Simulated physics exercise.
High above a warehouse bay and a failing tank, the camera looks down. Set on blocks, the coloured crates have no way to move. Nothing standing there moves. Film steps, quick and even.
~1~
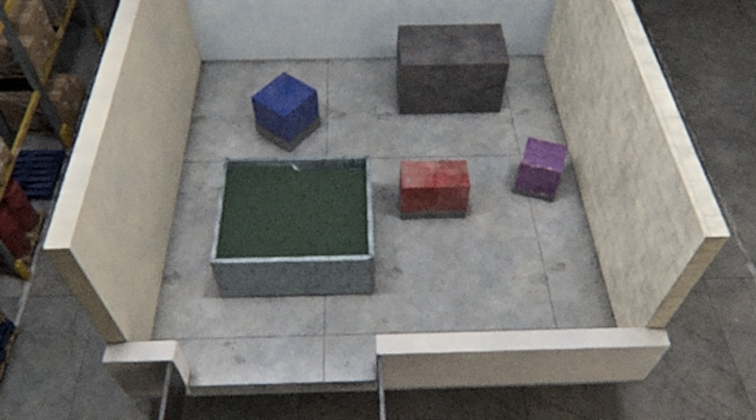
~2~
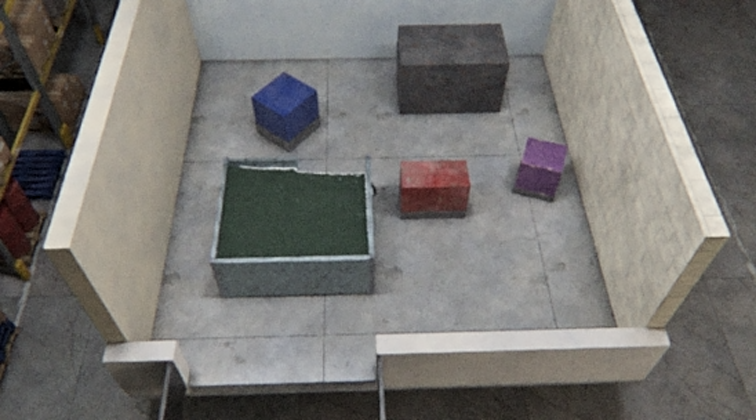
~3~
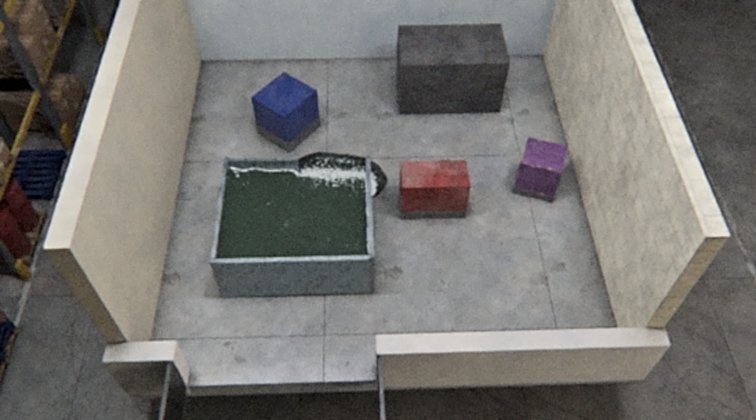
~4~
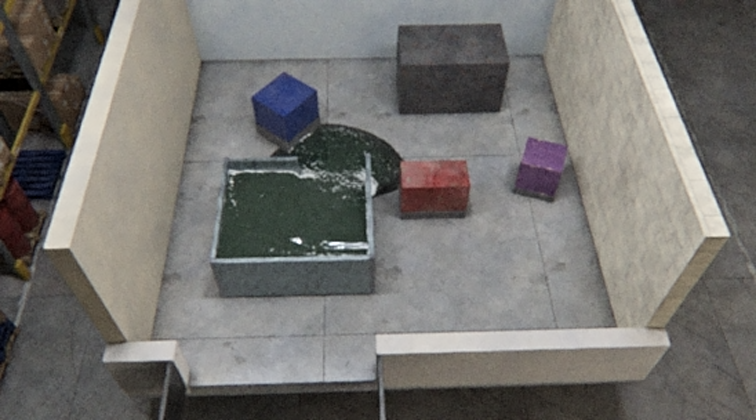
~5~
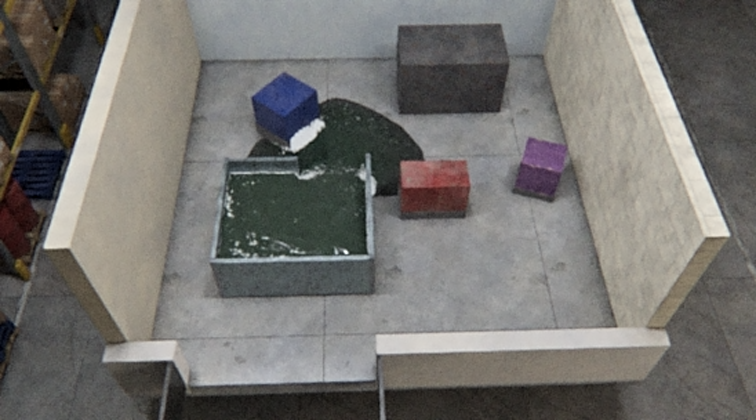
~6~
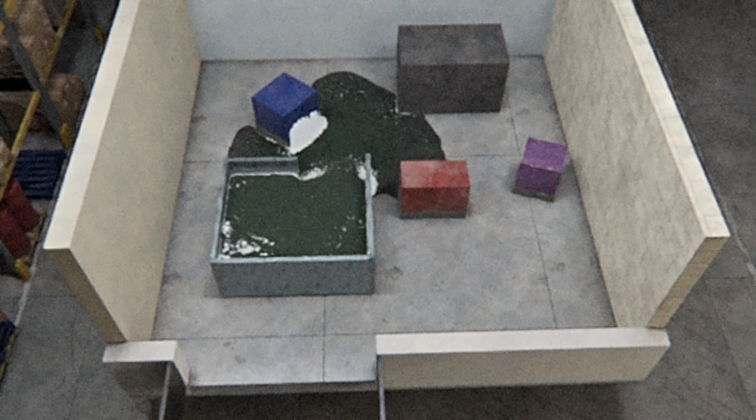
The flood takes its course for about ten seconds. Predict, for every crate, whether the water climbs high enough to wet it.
My prediction: The blue crate gets wetted; the red crate remains dry; the purple crate gets wetted.
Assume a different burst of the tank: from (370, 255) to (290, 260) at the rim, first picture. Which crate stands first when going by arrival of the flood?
First in line is the one in purple.
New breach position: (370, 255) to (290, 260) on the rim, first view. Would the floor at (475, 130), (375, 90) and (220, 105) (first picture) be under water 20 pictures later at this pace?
Taking them in turn, I get left untouched, then left untouched, then left untouched.
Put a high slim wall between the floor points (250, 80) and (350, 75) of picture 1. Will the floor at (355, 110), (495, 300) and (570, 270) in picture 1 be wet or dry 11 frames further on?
One by one: Soaked, spared, spared.
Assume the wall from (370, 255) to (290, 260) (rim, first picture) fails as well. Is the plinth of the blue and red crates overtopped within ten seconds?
The blue one is not reached; the red one is not reached.
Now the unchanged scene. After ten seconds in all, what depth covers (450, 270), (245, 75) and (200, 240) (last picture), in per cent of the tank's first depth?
About 6 per cent, then 12 per cent, then 10 per cent.
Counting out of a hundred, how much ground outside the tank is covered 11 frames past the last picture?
Roughly 40 per cent.
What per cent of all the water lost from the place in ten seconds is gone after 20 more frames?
My guess would be around 0 percent.
A moment on, water covers 25 % of the floor; the blue crate water round its plinth, the red crate water round its plinth, the purple crate not reached.
Next, water covers 40 % of the floor; the blue crate water round its plinth, the red crate water round its plinth, the purple crate water round its plinth.
Then, water covers 55 % of the floor; the blue crate water round its plinth, the red crate water round its plinth, the purple crate water round its plinth.
Later, water covers 85 % of the floor; the blue crate water round its plinth, the red crate water round its plinth, the purple crate water round its plinth.
In the end, water covers 95 % of the floor; the blue crate was topped, the red crate stayed above the water, the purple crate was topped.
